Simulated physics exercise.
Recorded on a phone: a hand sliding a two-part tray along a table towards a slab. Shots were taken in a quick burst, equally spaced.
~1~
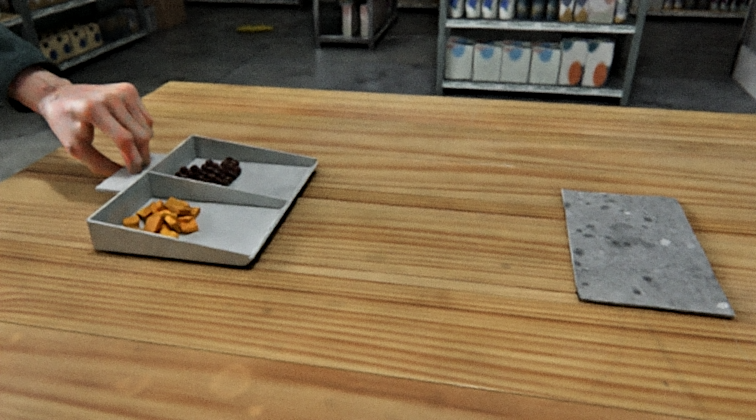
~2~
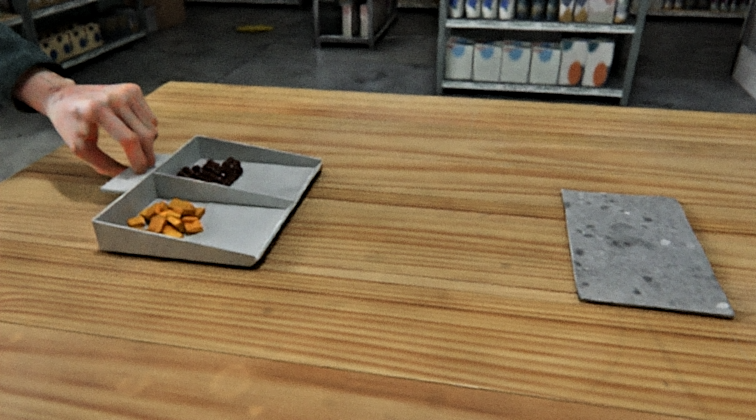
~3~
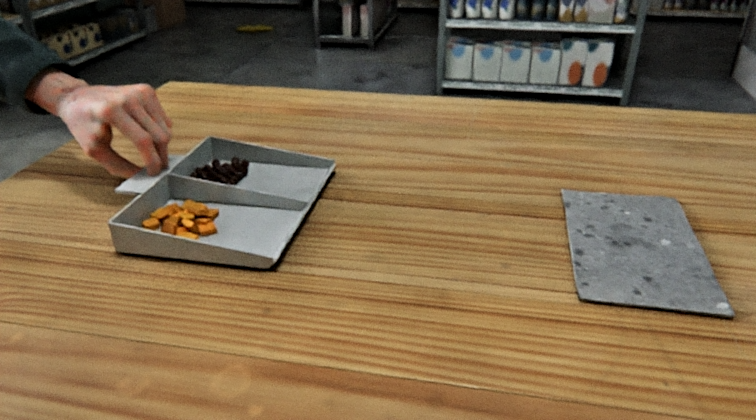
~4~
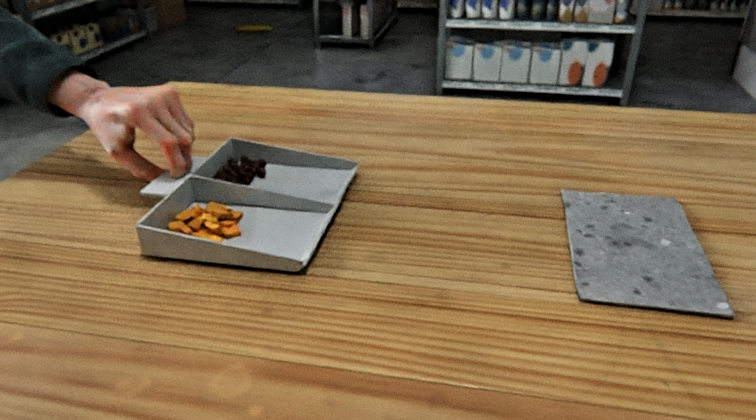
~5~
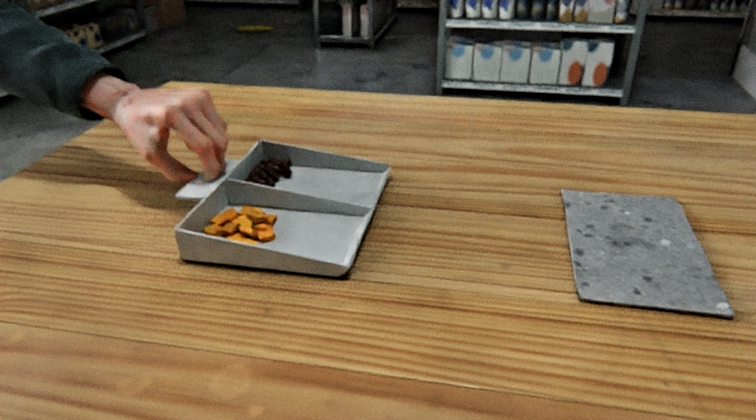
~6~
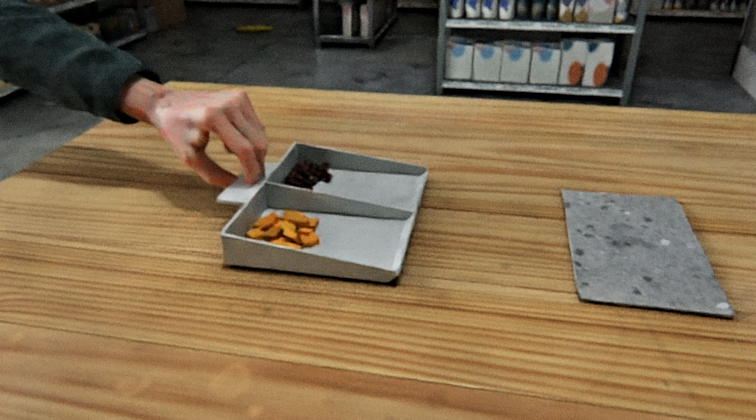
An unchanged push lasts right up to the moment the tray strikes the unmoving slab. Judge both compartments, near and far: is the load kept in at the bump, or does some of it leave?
Verdict: The front lot is kept in, the back lot partly leaves.
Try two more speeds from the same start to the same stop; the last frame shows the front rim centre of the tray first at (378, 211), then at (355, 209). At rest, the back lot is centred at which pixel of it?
Lab note: Final centre roughly (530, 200) at the first pace, roughly (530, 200) at the second.
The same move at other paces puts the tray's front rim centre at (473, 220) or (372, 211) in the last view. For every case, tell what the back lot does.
Okay, first it loses some out the front, and then it loses some out the front.
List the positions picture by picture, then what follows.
In the first frame, front rim at (289, 203), at rest; slab at (644, 270); front lot at (164, 218), a few small crackers; back lot at (216, 174), some chocolate balls.
In the second frame, front rim at (294, 204), hardly any of the way covered; back lot at (218, 174).
In the third frame, front rim at (310, 205), a small part of the way covered; front lot at (182, 219).
In the fourth frame, front rim at (335, 207), about a quarter of the way covered; back lot at (234, 176).
In the fifth frame, front rim at (372, 211), about a third of the way covered; front lot at (240, 225).
In the sixth frame, front rim at (415, 215), about half of the way covered; slab at (644, 270); front lot at (282, 229); back lot at (302, 182).
Then, 0.09 s after the last picture, tray still sliding, front rim near (486, 221); front lot all inside; back lot all inside.
Then, 0.29 s after the last picture, tray stopped at the slab; front lot all inside, moved towards the front rim; back lot all inside, moved towards the front rim.
Then, 0.50 s after the last picture, tray stopped at the slab; front lot all inside, moved towards the front rim; back lot about half out of the tray.
By the end, tray stopped at the slab; front lot all inside, moved towards the front rim; back lot about half out of the tray.
